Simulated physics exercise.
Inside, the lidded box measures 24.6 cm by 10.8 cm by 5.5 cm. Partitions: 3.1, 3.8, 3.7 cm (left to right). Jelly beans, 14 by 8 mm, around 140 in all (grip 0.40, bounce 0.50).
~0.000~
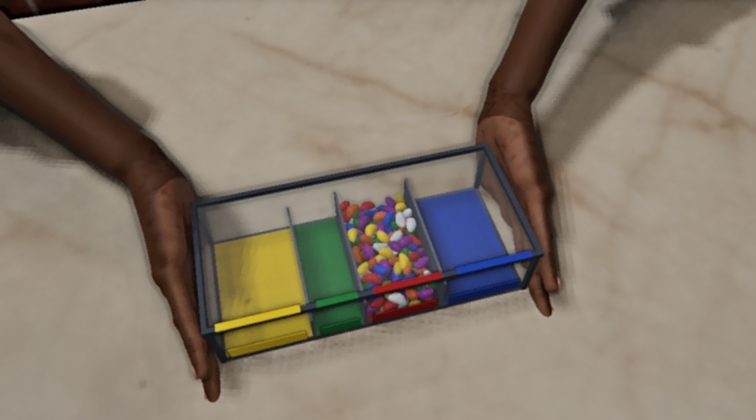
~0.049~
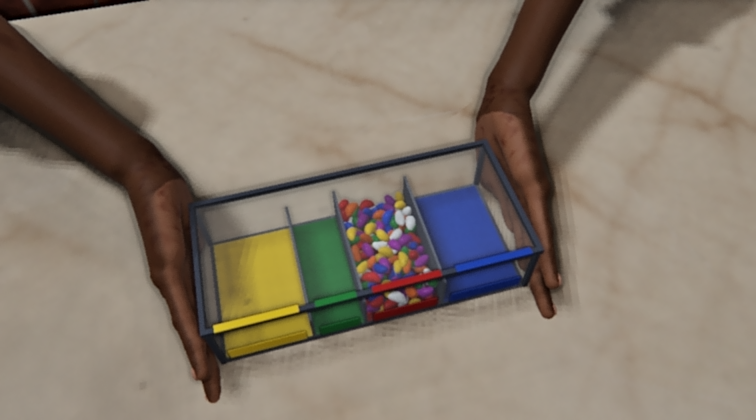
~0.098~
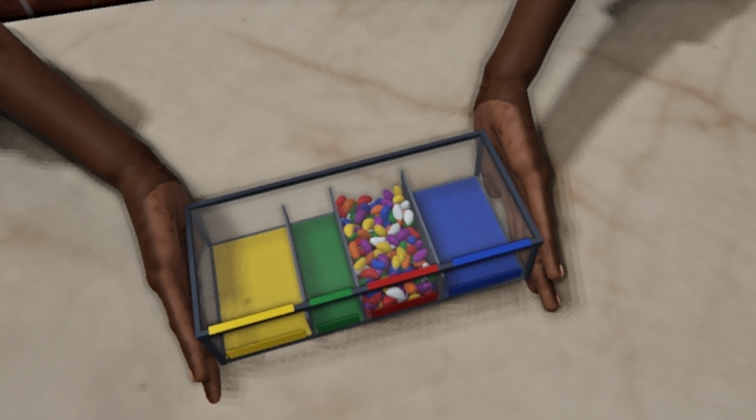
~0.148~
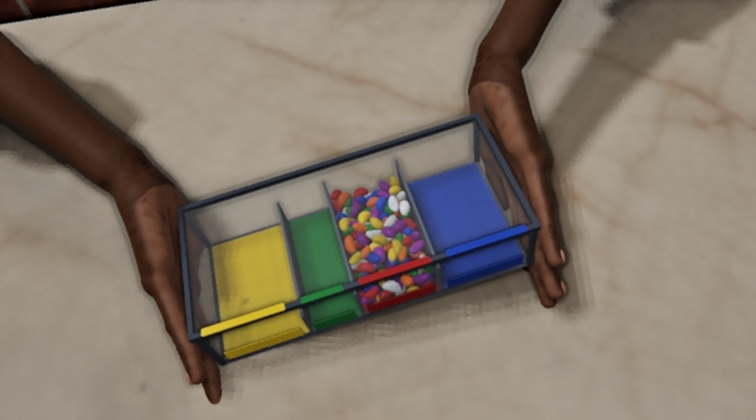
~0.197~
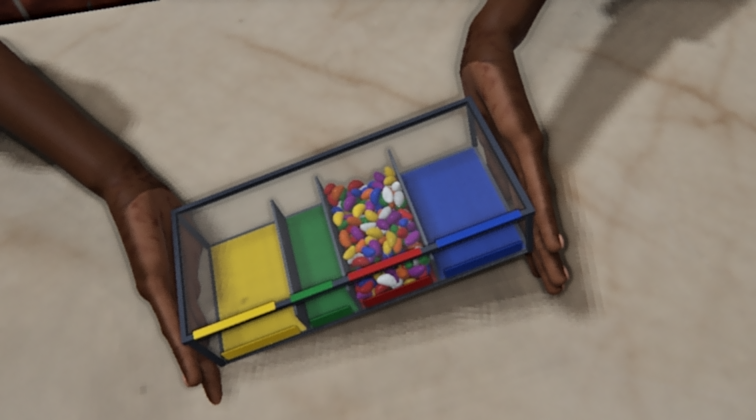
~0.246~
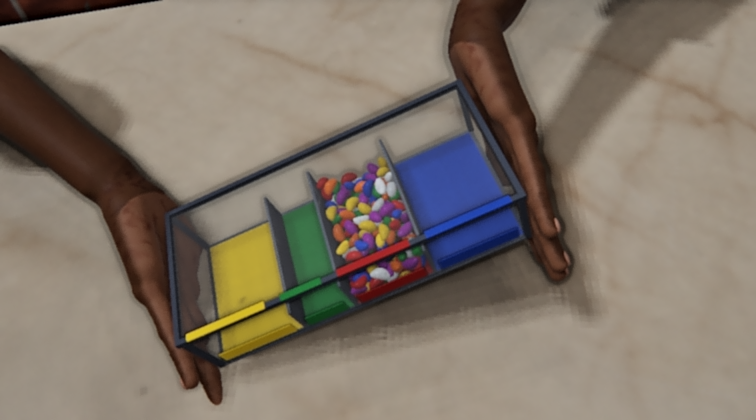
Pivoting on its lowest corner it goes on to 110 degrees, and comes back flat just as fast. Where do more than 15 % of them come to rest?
Red compartment: Above; blue compartment: Below; green compartment: Below; yellow compartment: Above.
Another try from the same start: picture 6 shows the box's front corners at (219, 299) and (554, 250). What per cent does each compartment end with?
Red 35, blue 65, green 0, yellow 0.
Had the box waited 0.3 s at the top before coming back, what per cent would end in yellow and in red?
Yellow 45, red 50.
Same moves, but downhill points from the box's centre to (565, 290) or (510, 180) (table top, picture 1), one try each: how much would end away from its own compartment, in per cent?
About 45 and 60 per cent.
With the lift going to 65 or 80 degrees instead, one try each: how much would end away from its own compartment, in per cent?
Some 10 and 25 per cent.
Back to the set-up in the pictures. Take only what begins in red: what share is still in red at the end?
About 50 per cent.
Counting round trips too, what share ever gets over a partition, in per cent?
Some 50 per cent.
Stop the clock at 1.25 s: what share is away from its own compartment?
Some 35 per cent.
Then, at 1.25 s, tilt 110 degrees; red 65 %, green 5 %, yellow 30 %.
After 1.92 s, tilt 49 degrees; red 50 %, green 5 %, yellow 45 %.
Then, at 2.63 s, tilt 0 degrees; red 50 %, green 5 %, yellow 45 %.
At rest (3.1 s), red 50 %, blue 0 %, green 5 %, yellow 45 %.
